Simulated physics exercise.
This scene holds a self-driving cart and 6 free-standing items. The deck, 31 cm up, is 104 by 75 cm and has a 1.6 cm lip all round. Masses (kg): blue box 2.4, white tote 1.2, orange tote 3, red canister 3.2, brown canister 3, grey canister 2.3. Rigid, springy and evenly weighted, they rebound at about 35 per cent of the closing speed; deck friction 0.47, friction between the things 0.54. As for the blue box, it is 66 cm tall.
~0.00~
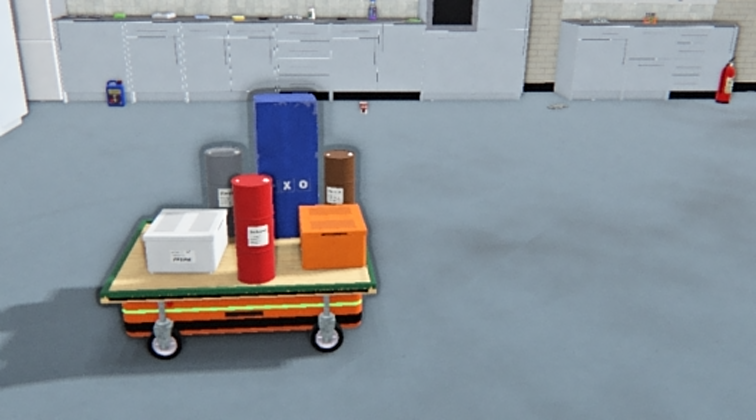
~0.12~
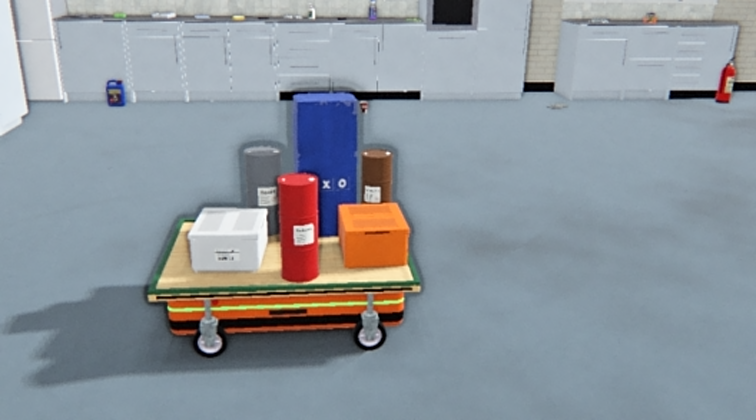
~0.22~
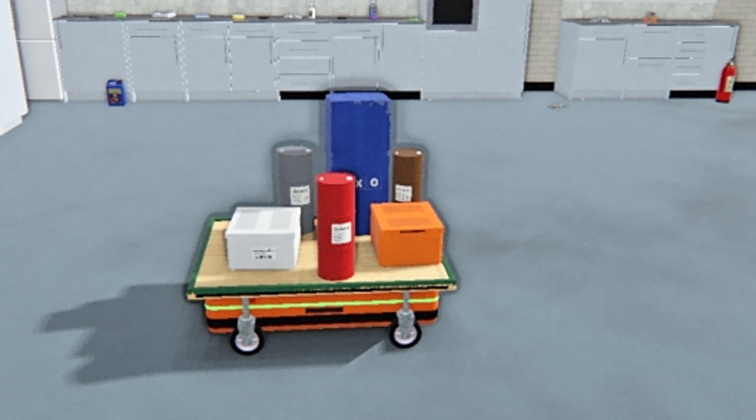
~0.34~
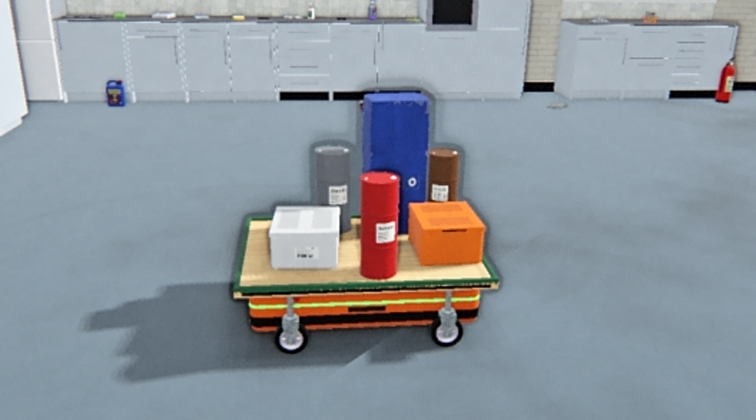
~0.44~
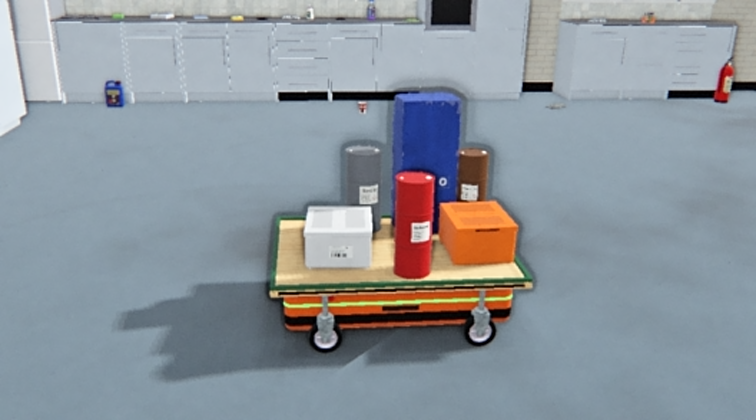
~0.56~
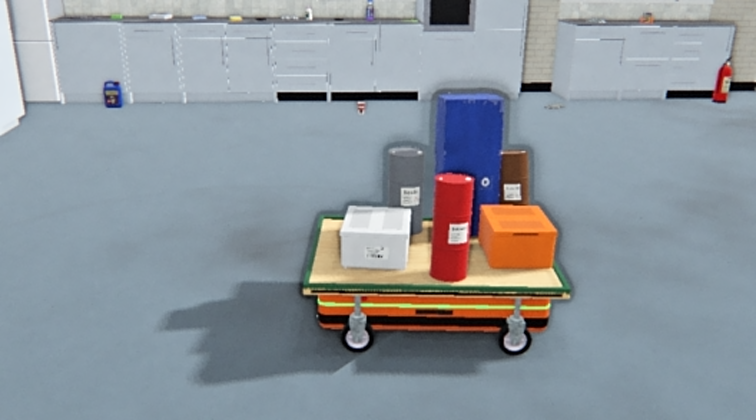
Wheeled cart carrying a tall blue box, three canisters and white and orange totes rolling steadily rightward across a grey floor.
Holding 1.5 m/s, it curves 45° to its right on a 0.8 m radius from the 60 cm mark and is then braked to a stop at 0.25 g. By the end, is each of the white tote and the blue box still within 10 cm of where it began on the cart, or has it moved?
In the end, the white tote stayed within range, the blue box moved.
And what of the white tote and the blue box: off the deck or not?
Well, the white tote is still in bounds, and the blue box is out of bounds.
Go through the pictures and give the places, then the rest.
In the first frame, cart has run 0 cm; white tote (188, 240); blue box (286, 166).
In the second frame, cart has run 18 cm; brown canister (376, 190); grey canister (264, 191).
In the third frame, cart has run 33 cm; orange tote (405, 234); red canister (336, 227).
In the fourth frame, cart has run 51 cm; brown canister (443, 189); grey canister (334, 190).
In the fifth frame, cart has run 66 cm; orange tote (476, 233); red canister (414, 226).
In the sixth frame, cart has run 84 cm, turned 7°; white tote (377, 237); blue box (467, 165) leaning 4°.
After 0.76 s, cart has run 114 cm, turned 28°; blue box and brown canister now off the deck; red canister leaning 19°; orange tote slid 9 cm.
After 1.06 s, cart has run 159 cm, turned 45°; red canister leaning 60°; grey canister leaning 6°; orange tote slid 8 cm.
After 1.36 s, cart has run 190 cm, turned 45°; red canister on its side; orange tote slid 8 cm; grey canister slid 7 cm.
After 2.06 s, cart has run 199 cm, turned 45°, stopped; red canister on its side; grey canister leaning 8°; orange tote slid 8 cm.
By the end (4.4 s), off the deck, blue box and brown canister; tipped over on the cart, red canister; the other 3 in place, give or take 10 cm. Seen from the same camera at the end, white tote near (630, 302).
